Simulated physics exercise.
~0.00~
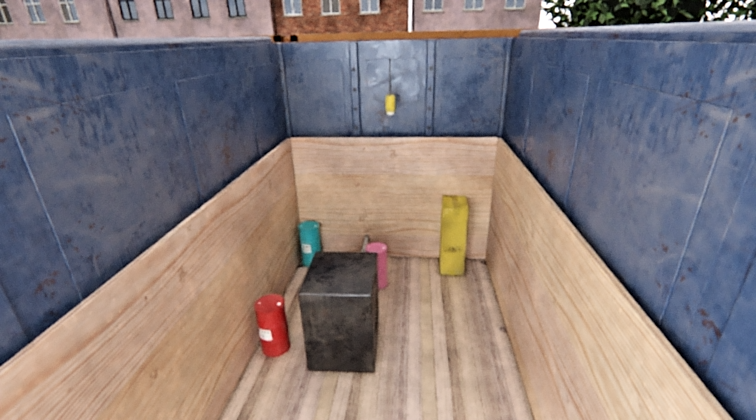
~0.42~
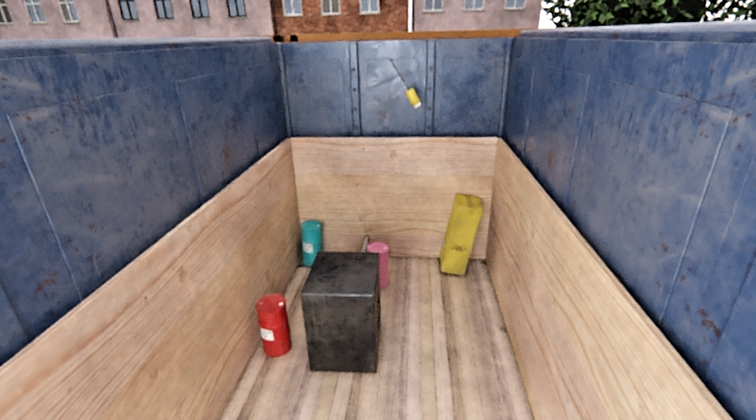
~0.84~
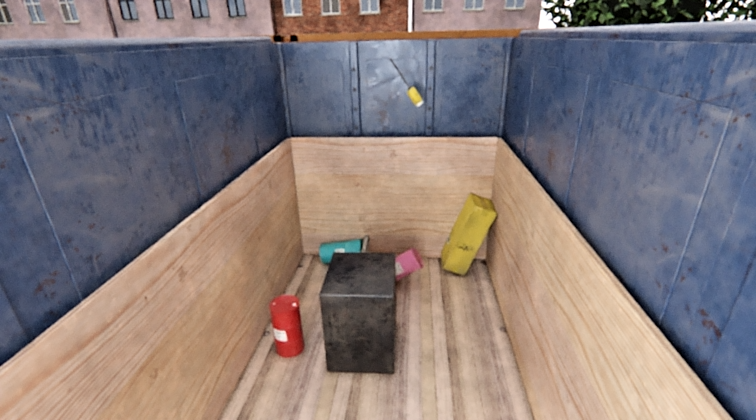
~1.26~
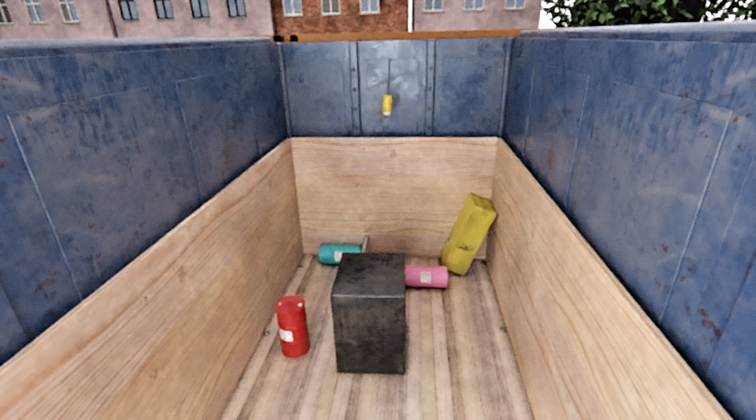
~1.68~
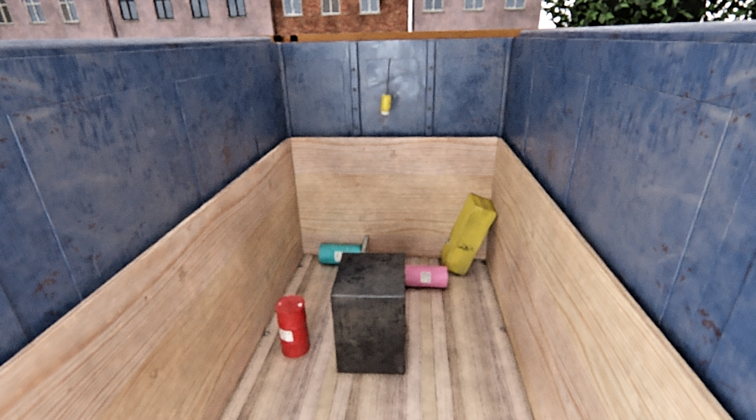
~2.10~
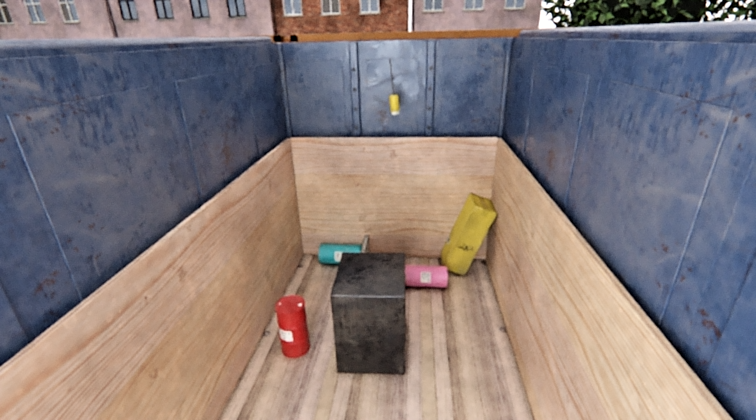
Moving van load bay with lamp swinging, turquoise and pink canisters toppling, black appliance sliding right, and yellow box left leaning.
